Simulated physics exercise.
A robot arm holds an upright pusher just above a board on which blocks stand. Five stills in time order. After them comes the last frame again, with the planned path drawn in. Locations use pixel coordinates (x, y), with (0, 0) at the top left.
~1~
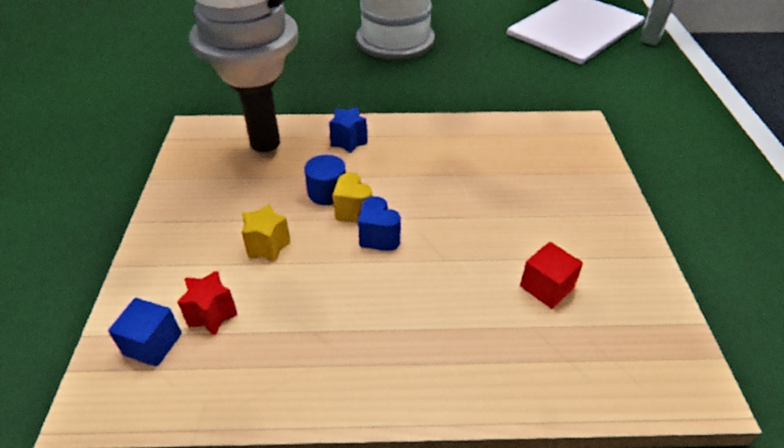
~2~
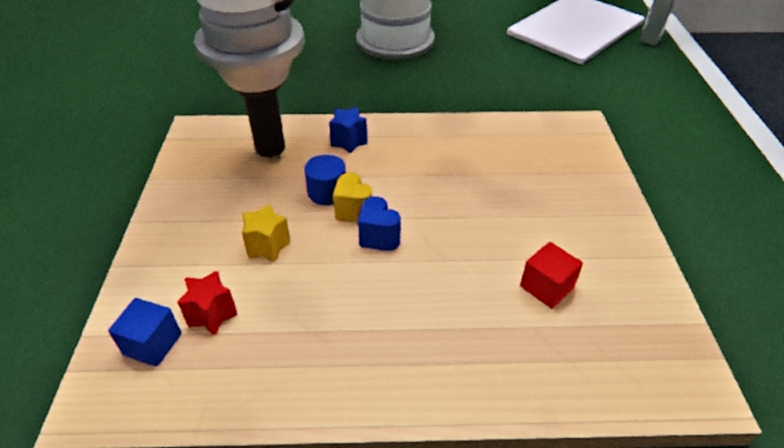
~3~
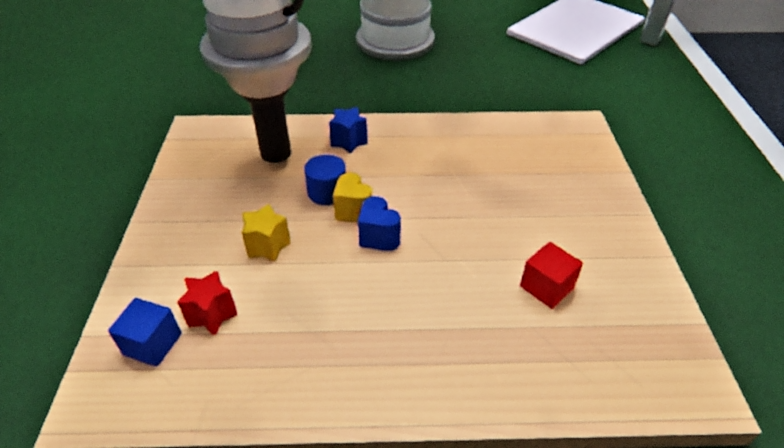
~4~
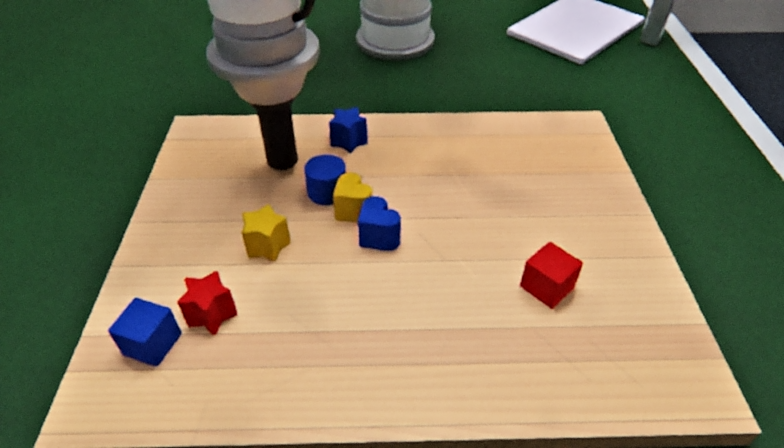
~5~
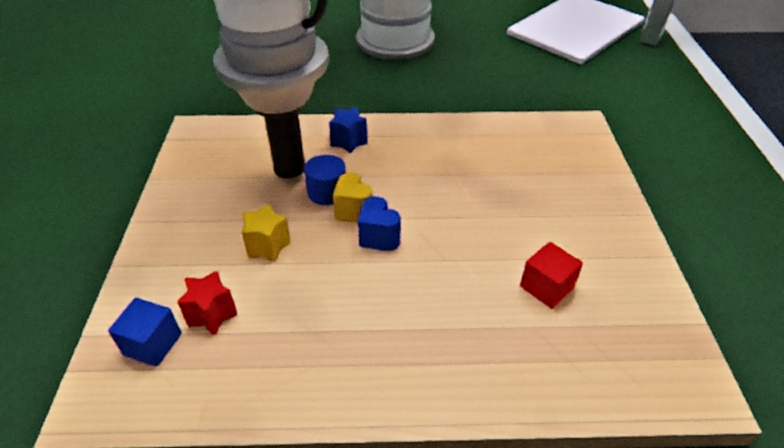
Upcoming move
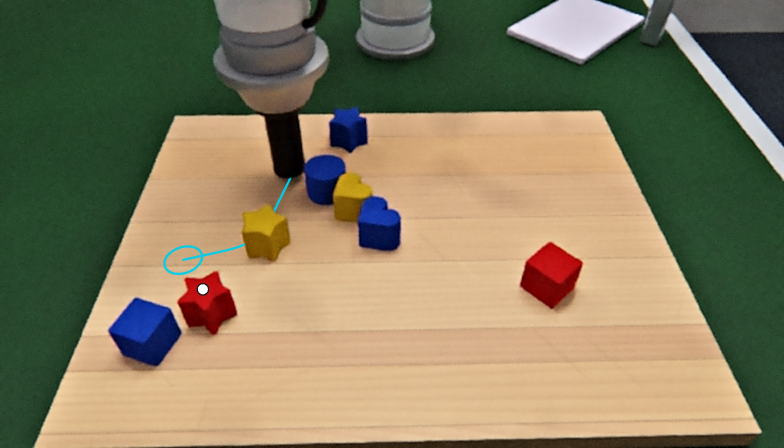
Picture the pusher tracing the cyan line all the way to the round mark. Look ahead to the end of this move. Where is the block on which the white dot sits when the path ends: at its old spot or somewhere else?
At the end, its place is the same.
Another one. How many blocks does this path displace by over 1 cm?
The push moves one block more than 1 cm.
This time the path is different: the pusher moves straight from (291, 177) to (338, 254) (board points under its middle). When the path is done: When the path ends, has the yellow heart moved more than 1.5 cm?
I expect so.
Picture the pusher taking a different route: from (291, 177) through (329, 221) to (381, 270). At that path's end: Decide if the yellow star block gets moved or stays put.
It ends up on the same spot.
The line goes from (291, 177) through (274, 211) and (242, 245) to (183, 260); the dot is on the red star block.
The first path, step by step. One third of the way, pusher at (272, 204); nothing pushed yet.
Two thirds of the way, pusher at (239, 238); yellow star block at (258, 239), turned 15° anticlockwise.
At the end, pusher at (180, 252); red star block unmoved; yellow star block at (258, 239), turned 15° anticlockwise.
